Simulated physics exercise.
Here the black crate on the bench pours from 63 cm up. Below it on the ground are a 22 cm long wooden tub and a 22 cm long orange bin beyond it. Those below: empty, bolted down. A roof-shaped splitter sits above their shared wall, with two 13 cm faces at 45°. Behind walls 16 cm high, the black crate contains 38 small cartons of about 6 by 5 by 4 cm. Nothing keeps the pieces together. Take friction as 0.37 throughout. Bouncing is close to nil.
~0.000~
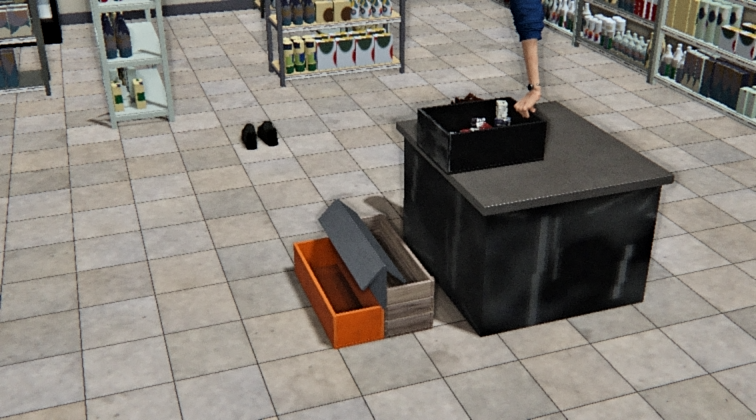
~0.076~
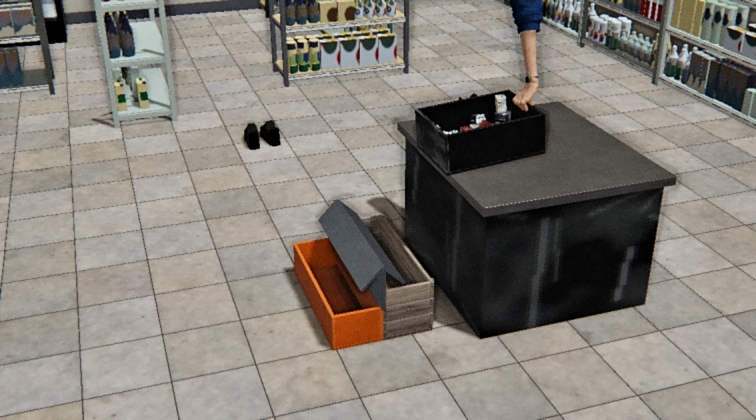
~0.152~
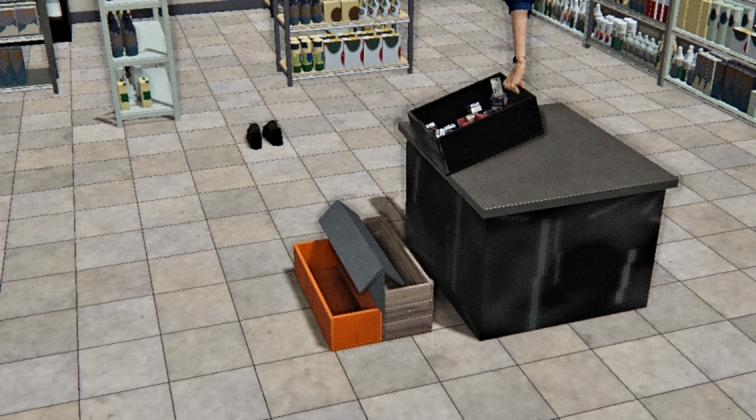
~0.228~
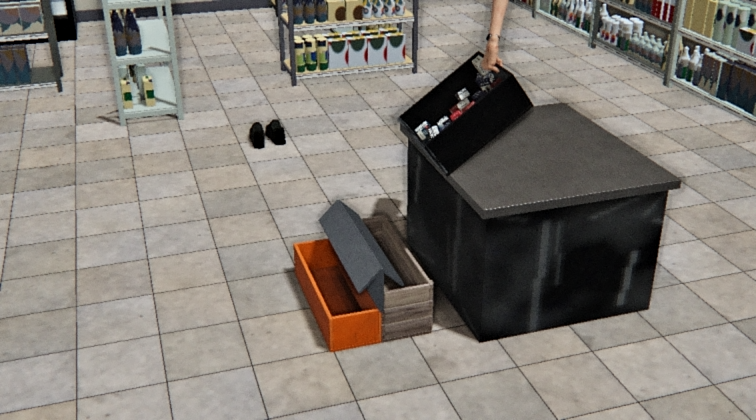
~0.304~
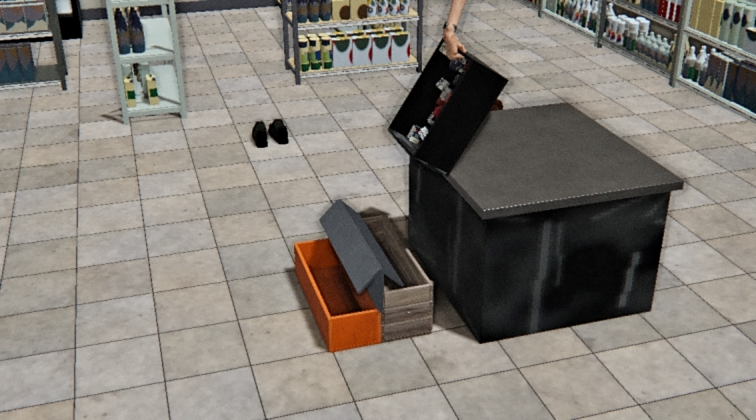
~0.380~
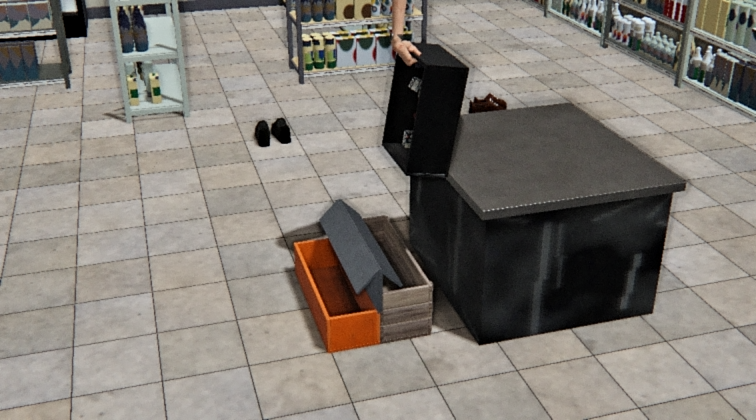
The clip opens on a black crate of small items lying level on a dark bench, a hand at its right end, with a wooden tub and orange bin under a gray roof-shaped splitter below. The hand lifts that end, steadily tilting the crate leftward until it stands nearly upright.
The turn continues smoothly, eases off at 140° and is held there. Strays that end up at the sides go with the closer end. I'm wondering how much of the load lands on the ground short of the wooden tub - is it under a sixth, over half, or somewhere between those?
The part on the ground short of the wooden tub is under a sixth.
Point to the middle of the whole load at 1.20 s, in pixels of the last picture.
Centre: Approx. (262, 313).
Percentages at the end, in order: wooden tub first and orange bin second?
30 and 5 %.
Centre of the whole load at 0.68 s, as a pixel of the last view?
Estimated centre in the last picture: (334, 210).
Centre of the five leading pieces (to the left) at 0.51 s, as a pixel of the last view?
Their centre is around (361, 104).
After 0.51 s, tilt 116°; 37 still in the black crate and 1 in the air.
After 0.68 s, tilt 140°; 4 still in the black crate and 34 in the air.
After 0.90 s, tilt 140°; 7 in the wooden tub, 2 in the orange bin, 21 on the ground beyond the orange bin and 8 in the air.
Final count (at 1.20 s), 12 in the wooden tub, 2 in the orange bin, 1 on the ground short of the wooden tub and 23 on the ground beyond the orange bin. Asked share, 1 of 38, 3 per cent.
